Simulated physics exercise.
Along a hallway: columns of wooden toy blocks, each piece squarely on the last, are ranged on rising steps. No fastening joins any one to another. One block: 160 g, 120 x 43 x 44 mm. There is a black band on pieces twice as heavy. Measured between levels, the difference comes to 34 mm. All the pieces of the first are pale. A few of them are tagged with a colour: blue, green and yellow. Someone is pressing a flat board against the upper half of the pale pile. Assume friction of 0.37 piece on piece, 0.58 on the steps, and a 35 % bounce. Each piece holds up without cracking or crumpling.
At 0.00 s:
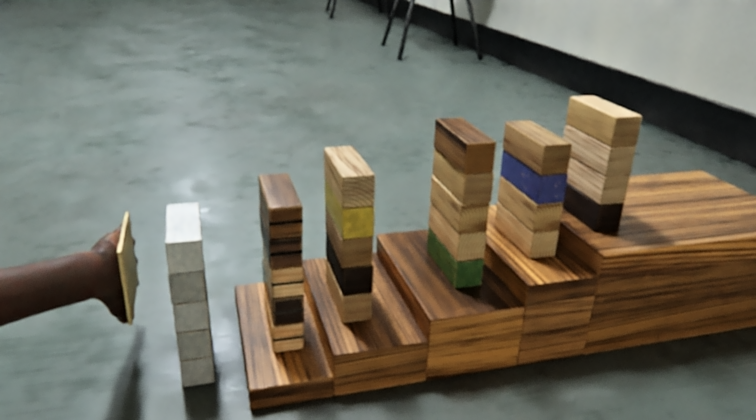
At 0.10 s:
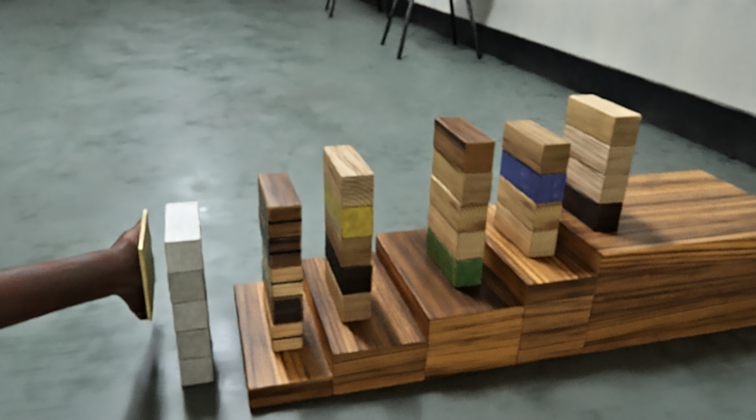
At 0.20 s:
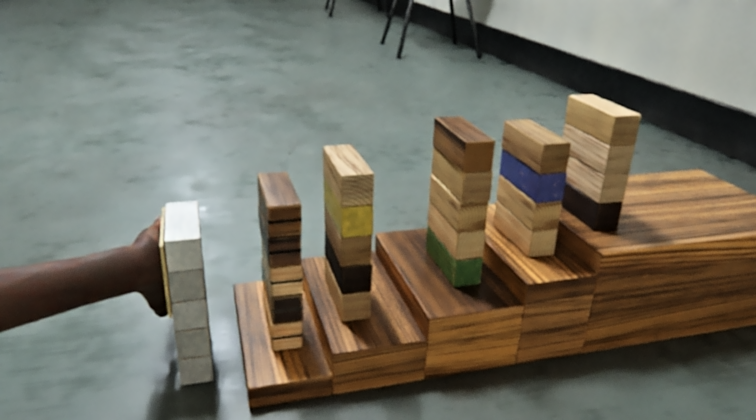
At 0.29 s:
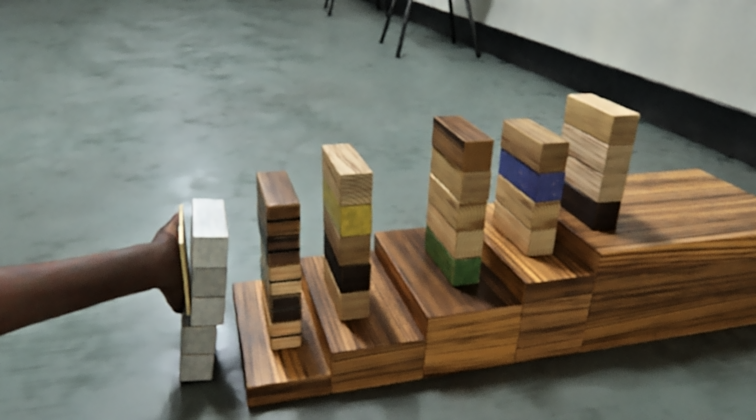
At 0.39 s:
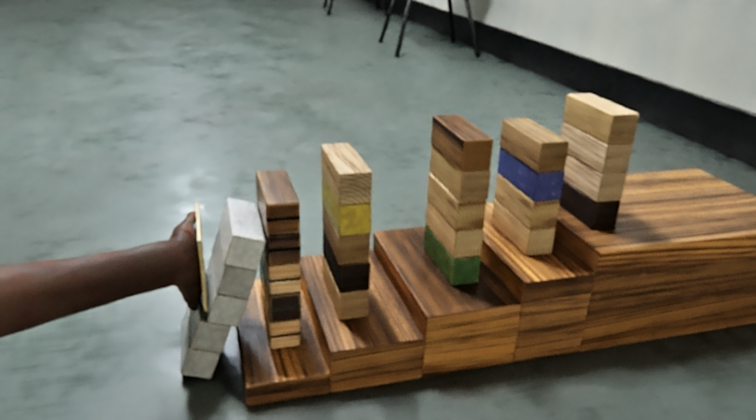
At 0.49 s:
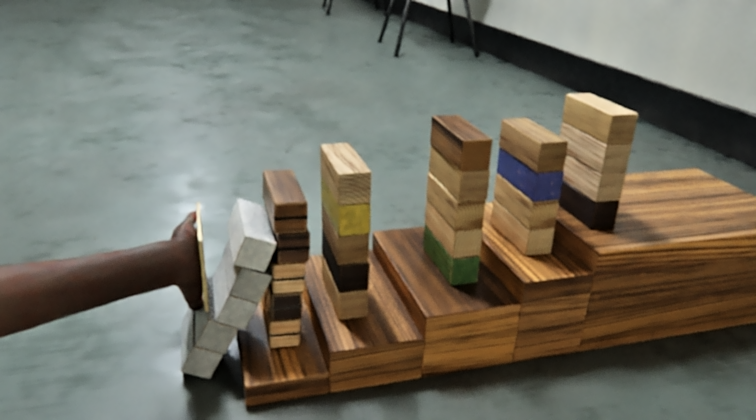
In a hallway, a hand pushes a board rightward against pale stacked blocks, tilting them toward another stack.
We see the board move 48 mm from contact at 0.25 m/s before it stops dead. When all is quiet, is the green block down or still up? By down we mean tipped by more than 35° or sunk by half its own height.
Once things settle, the block is still up.
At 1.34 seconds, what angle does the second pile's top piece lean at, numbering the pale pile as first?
About 40°.
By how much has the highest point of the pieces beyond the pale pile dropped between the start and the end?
Around 9 centimetres.
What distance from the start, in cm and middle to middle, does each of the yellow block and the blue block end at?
For yellow it's 16 cm, and for blue it's 10 cm.
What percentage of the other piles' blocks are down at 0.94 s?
At that instant, 0 percent.
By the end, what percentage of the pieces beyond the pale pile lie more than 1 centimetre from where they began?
It works out to 95 percent.
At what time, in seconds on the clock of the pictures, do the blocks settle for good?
Around 2.0 s.
By 0.94 s, 5 of the pale pile down; none of the 23 other blocks down, 10 disturbed; green block unmoved; yellow block tilted 21°.
By 1.34 s, 5 of the pale pile down; 12 of the 23 other blocks down; green block tilted 4°; blue block tilted 22°.
When it is over (2.2 s), 5 of the pale pile down; 22 of the 23 other blocks down; green block moved 7 mm; blue block tilted 49°, 20 mm lower; yellow block 54 mm lower. In pixels of the last frame, middles, green block near (454, 252), blue block near (579, 180).
